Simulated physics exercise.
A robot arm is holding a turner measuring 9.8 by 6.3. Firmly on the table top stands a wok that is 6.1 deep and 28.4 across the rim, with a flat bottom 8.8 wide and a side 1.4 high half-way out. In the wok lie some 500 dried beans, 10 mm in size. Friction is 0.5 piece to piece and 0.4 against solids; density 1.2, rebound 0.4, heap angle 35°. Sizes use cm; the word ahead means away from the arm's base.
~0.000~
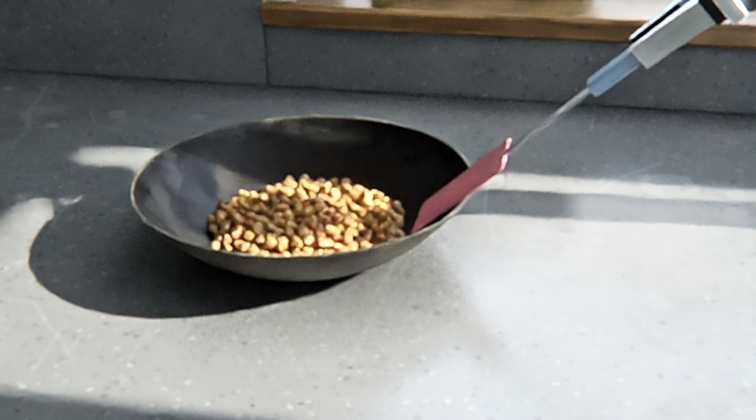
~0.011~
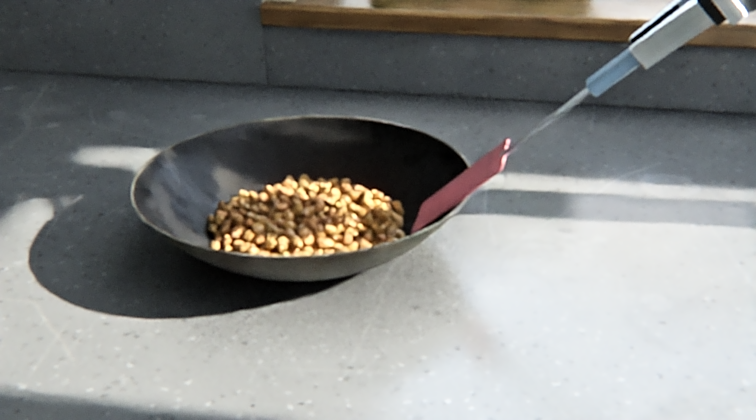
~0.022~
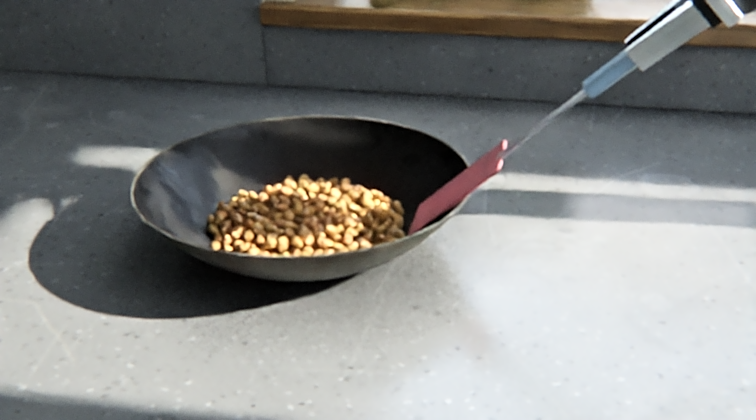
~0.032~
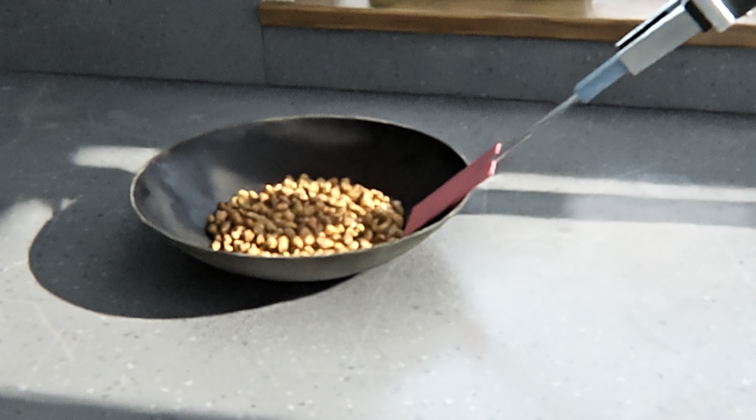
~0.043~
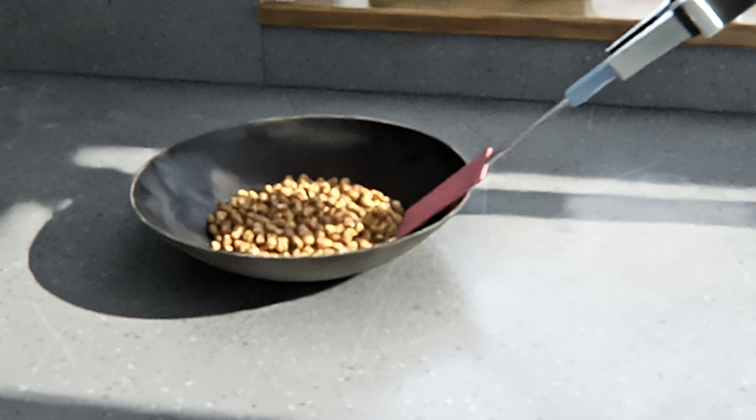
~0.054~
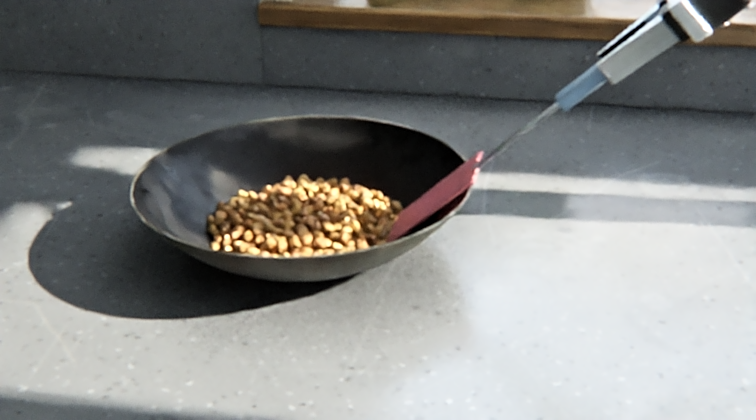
A red turner held by a robot arm starts against the right rim of a dark wok on a gray, sunlit counter. It slides slowly a short way left and slightly down, its blade edging toward the heap of tan and brown beans, while the wok and beans stay still.
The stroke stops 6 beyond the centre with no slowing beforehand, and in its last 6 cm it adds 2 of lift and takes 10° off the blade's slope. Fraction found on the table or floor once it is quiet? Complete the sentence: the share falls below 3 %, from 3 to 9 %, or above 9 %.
The share falls below 3 %.
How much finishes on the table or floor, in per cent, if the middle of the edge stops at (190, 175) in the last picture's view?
Something close to 20 in a hundred.
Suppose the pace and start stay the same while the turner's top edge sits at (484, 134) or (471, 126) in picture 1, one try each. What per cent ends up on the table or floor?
First try roughly 0 percent, second try roughly 0 percent.
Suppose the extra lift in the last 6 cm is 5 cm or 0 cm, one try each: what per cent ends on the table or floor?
Estimates, in order: 0 % then 0 %.
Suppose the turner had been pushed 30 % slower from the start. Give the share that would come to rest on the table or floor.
Then around 0 percent would finish on the table or floor.
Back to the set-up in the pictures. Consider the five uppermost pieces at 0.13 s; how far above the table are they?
Roughly 4 centimetres.
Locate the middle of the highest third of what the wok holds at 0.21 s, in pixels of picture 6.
Roughly pixel (231, 203).
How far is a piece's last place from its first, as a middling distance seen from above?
4 cm.
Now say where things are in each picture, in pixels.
The first picture shows the turner top edge at (506, 153), sloping 43°; upper third of the load around (306, 217), from x 210 to 400, top at y 180; 504 in the wok.
The second picture shows the turner top edge at (506, 153), sloping 43°; upper third of the load around (306, 217), from x 210 to 400, top at y 180.
The third picture shows the turner top edge at (502, 155), sloping 43°; upper third of the load around (306, 217), from x 210 to 400, top at y 180.
The fourth picture shows the turner top edge at (495, 158), sloping 43°; upper third of the load around (306, 217), from x 210 to 400, top at y 180.
The fifth picture shows the turner top edge at (487, 163), sloping 43°; upper third of the load around (306, 217), from x 210 to 400, top at y 180.
The sixth picture shows the turner top edge at (478, 166), sloping 43°; upper third of the load around (306, 217), from x 210 to 400, top at y 180; 504 in the wok.
After 0.13 s, sloping 43°, highest piece 4 above the table; 504 in the wok.
After 0.21 s, sloping 39°, highest piece 6 above the table; 504 in the wok.
After 0.44 s, sloping 33°, highest piece 6 above the table; 503 in the wok, 1 on the table or floor.
After 1.49 s, sloping 33°, highest piece 6 above the table; 503 in the wok, 1 on the table or floor.
In the end, 503 in the wok, 1 on the table or floor. That is 0 % on the table or floor.
